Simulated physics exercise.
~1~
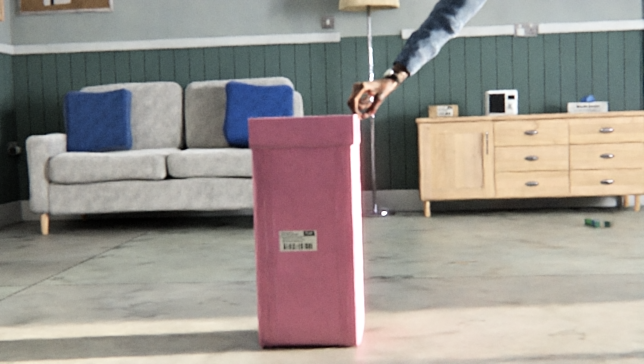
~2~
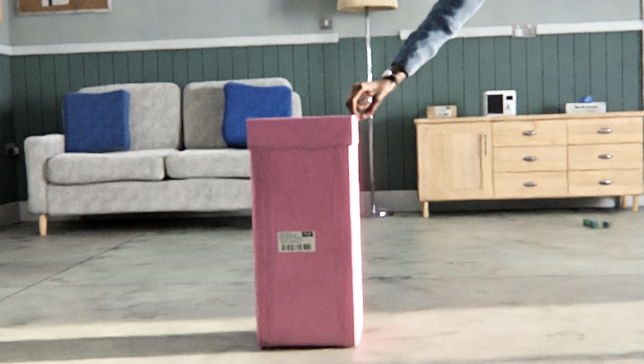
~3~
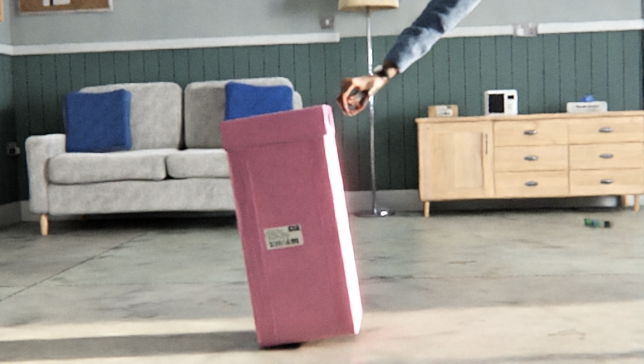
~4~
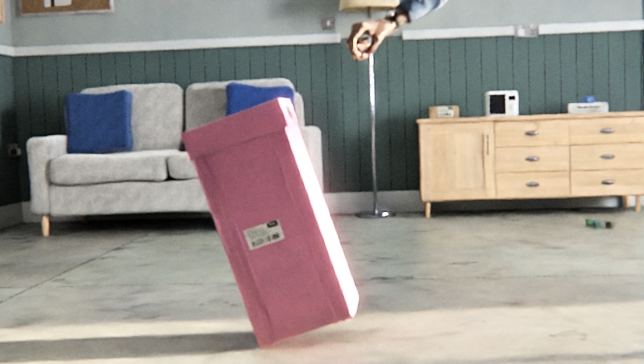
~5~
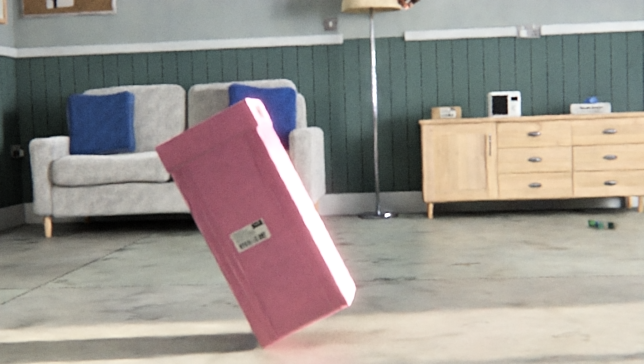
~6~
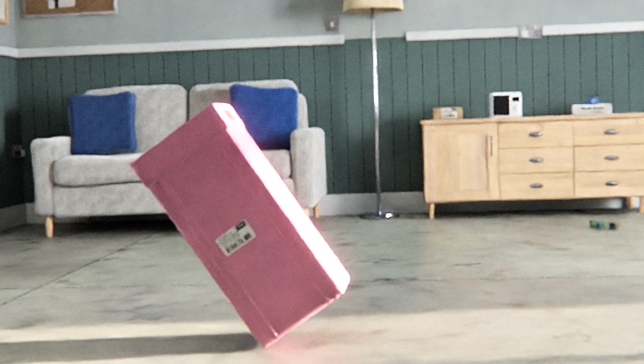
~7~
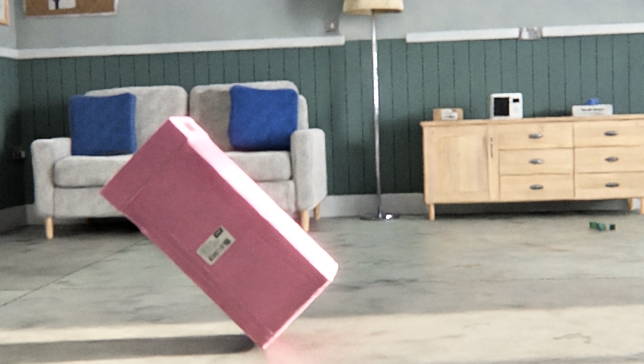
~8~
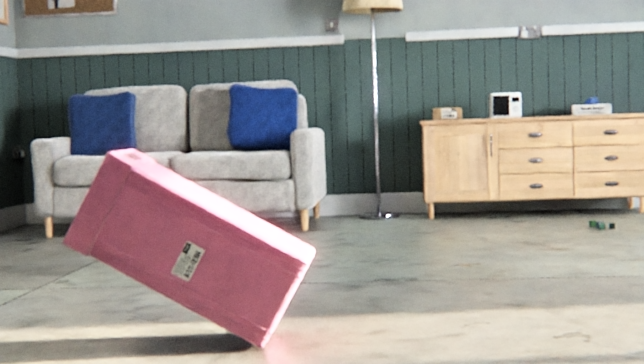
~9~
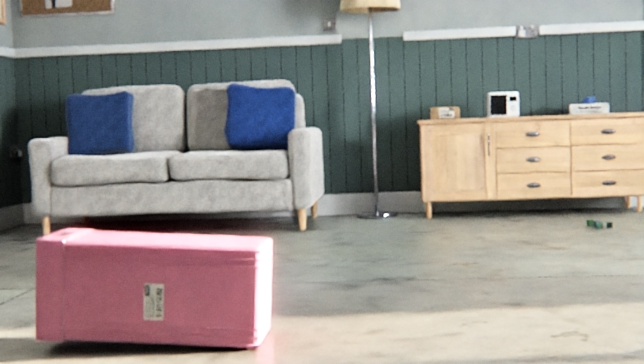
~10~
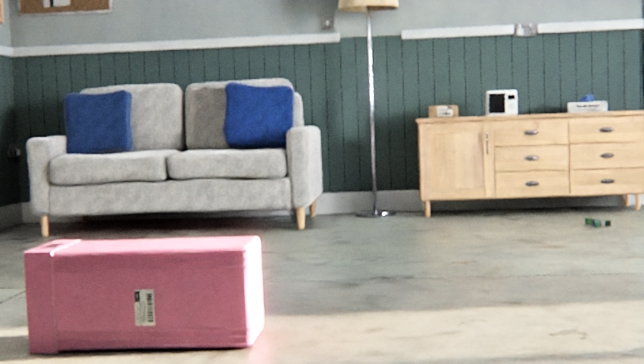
In a room with a grey sofa, blue cushions and a low wooden cabinet against a green panelled wall, a tall pink box stands upright on the bare floor. A hand reaches in from the upper right and rests near its top. The box starts tilting to the left as the hand lets go and draws back out of view. It leans further and further, balanced on its lower edge, and does not recover. Finally it topples over and lies on its side on the floor in front of the sofa.
